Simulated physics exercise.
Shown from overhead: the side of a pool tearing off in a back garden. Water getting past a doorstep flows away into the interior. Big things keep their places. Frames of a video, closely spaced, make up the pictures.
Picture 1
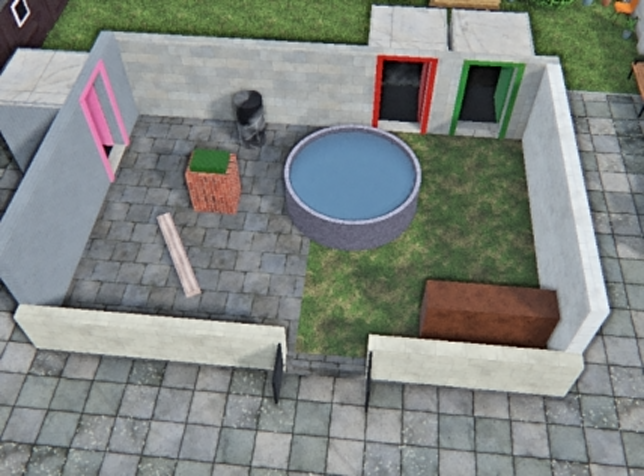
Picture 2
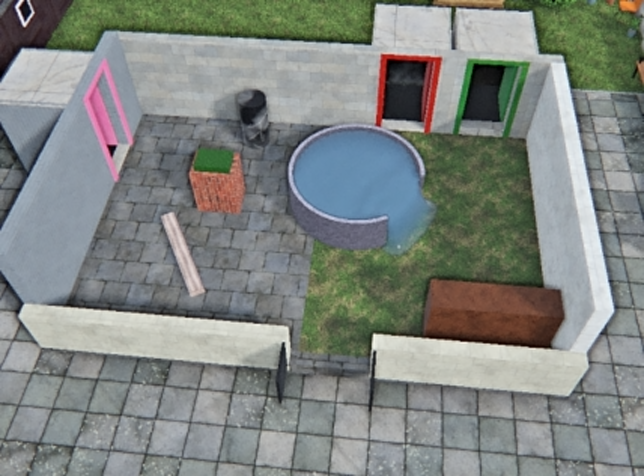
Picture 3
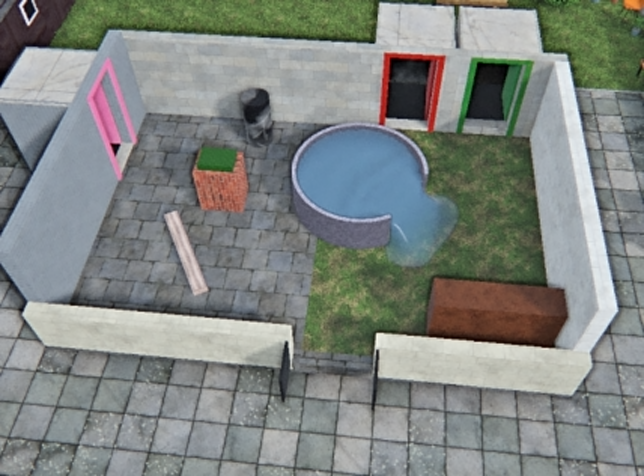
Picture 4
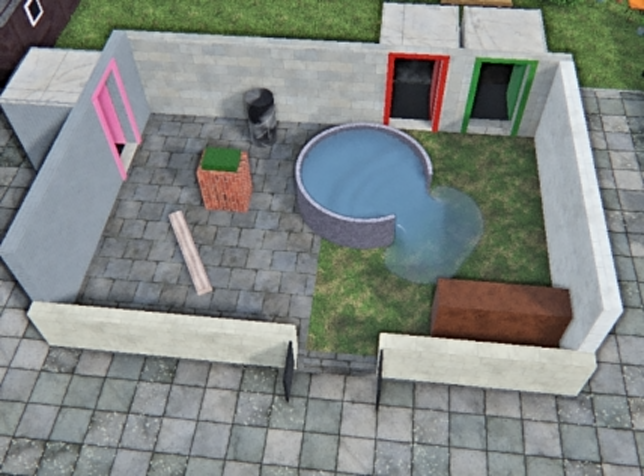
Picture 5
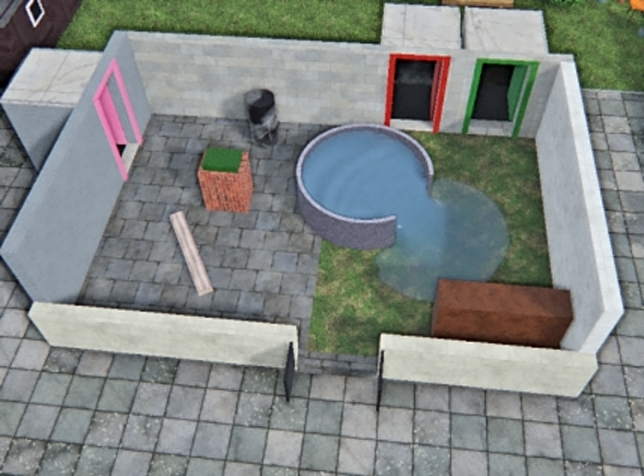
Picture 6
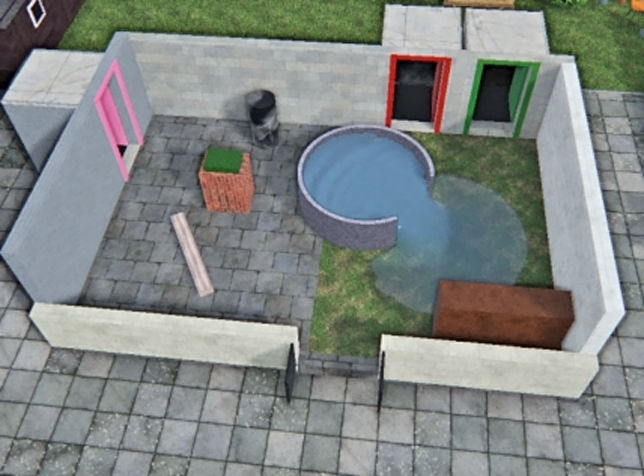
A walled back garden, half grey paving and half grass, is seen from high overhead, the view shifting very slightly at first. A round grey pool of blue water stands in the middle, with a pink doorframe left, red and green ones behind, a brick block, pale planks and a brown box front right. The pool's lower right side opens and water pours out, spreading across the grass around the box.
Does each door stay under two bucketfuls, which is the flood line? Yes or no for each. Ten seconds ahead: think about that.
Green door - yes, stays under; pink door - yes, stays under; red door - no, it floods.
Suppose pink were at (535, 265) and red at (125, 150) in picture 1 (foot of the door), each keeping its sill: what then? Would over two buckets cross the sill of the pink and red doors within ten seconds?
Pink door tops the limit, red door stays within it.
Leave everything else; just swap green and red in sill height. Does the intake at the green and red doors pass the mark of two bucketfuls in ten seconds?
After that, green rises above, red remains below.
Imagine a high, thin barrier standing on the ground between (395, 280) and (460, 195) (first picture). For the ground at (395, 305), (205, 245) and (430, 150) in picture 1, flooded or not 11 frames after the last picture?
Outcome per location, in sequence: Soaking, unsoaked, soaking.
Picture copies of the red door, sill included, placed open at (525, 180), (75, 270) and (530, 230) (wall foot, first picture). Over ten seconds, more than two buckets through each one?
Door by door, it goes clears the line, misses the line, clears the line.
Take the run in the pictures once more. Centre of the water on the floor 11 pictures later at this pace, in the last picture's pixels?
Roughly (425, 231).
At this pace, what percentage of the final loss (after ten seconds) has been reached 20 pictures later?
It would be around 5 %.
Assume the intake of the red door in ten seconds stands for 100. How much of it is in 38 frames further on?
About 5 per cent.
A moment on, water covers 25 % of the floor; the green door not reached, the pink door not reached, the red door not reached.
Next, water covers 25 % of the floor; the green door not reached, the pink door not reached, the red door not reached.
Then, water covers 35 % of the floor; the green door wet at the sill, nothing in, the pink door not reached, the red door not reached.
Later, water covers 60 % of the floor; the green door wet at the sill, nothing in, the pink door not reached, the red door under two buckets in.
In the end, water covers 95 % of the floor; the green door wet at the sill, nothing in, the pink door not reached, the red door over two buckets in.
